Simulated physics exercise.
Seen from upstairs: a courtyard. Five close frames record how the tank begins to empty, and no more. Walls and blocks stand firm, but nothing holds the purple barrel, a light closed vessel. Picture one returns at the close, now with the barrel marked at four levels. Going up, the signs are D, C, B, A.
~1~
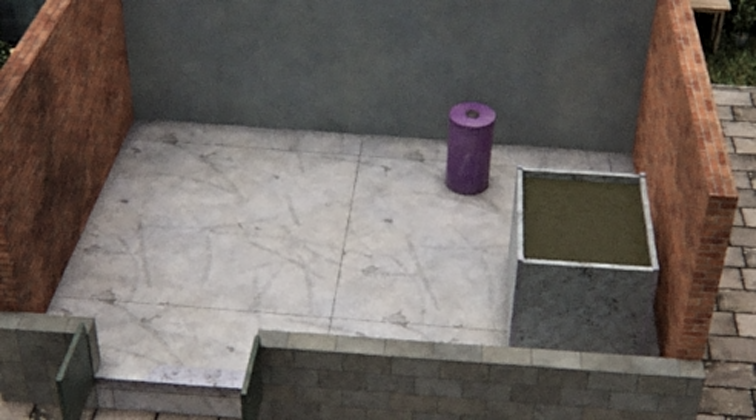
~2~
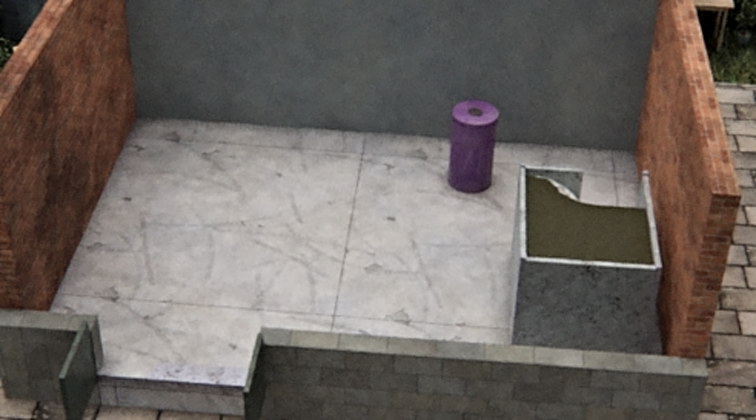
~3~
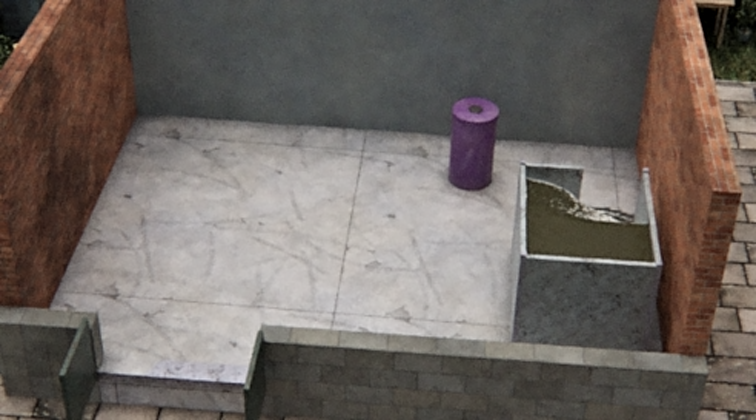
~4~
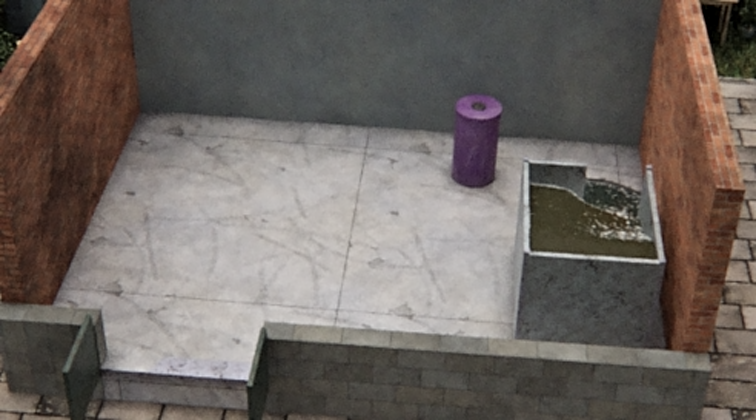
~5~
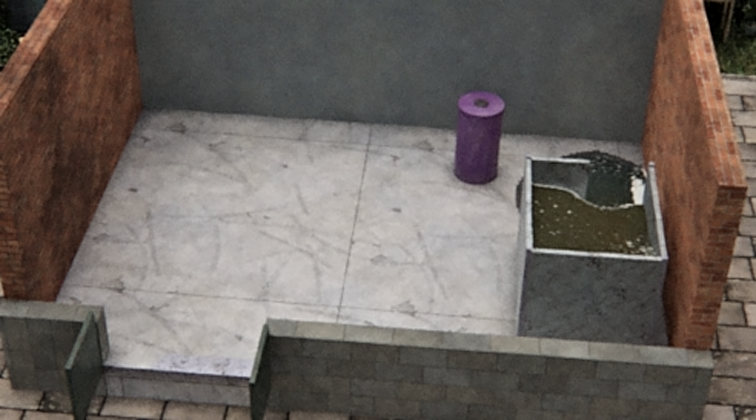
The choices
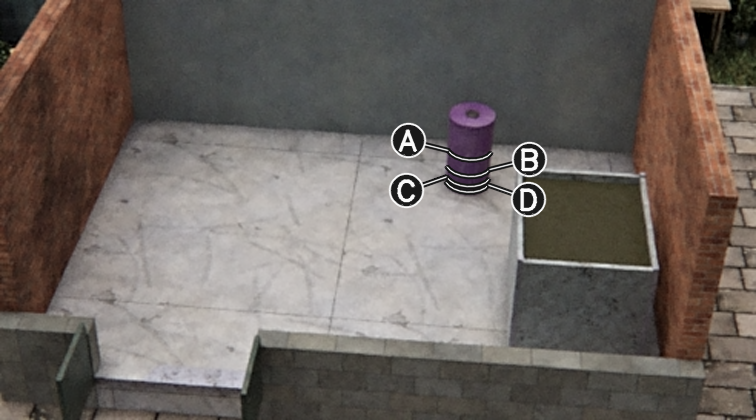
In a walled yard seen from upstairs, the murky water in the full tank dropped at the back, then churned and splashed up over the back right corner, while the purple barrel stood nearby.
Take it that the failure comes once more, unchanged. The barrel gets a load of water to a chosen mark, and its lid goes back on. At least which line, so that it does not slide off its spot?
Take A.
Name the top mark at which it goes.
That would be B.
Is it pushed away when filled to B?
Yes.
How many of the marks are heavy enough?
One.
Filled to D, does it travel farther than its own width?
Yes, clearly.
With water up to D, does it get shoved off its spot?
Yes.
On the marked copy, A at (469, 160); B at (467, 176); C at (467, 186); D at (466, 192); from the bottom up D, C, B, A.
With A, it shifts by a finger or two and stays.
With B, it is pushed about half its own width away.
With C, it is pushed about twice its own width away.
With D, it is pushed about 3 times its own width away.
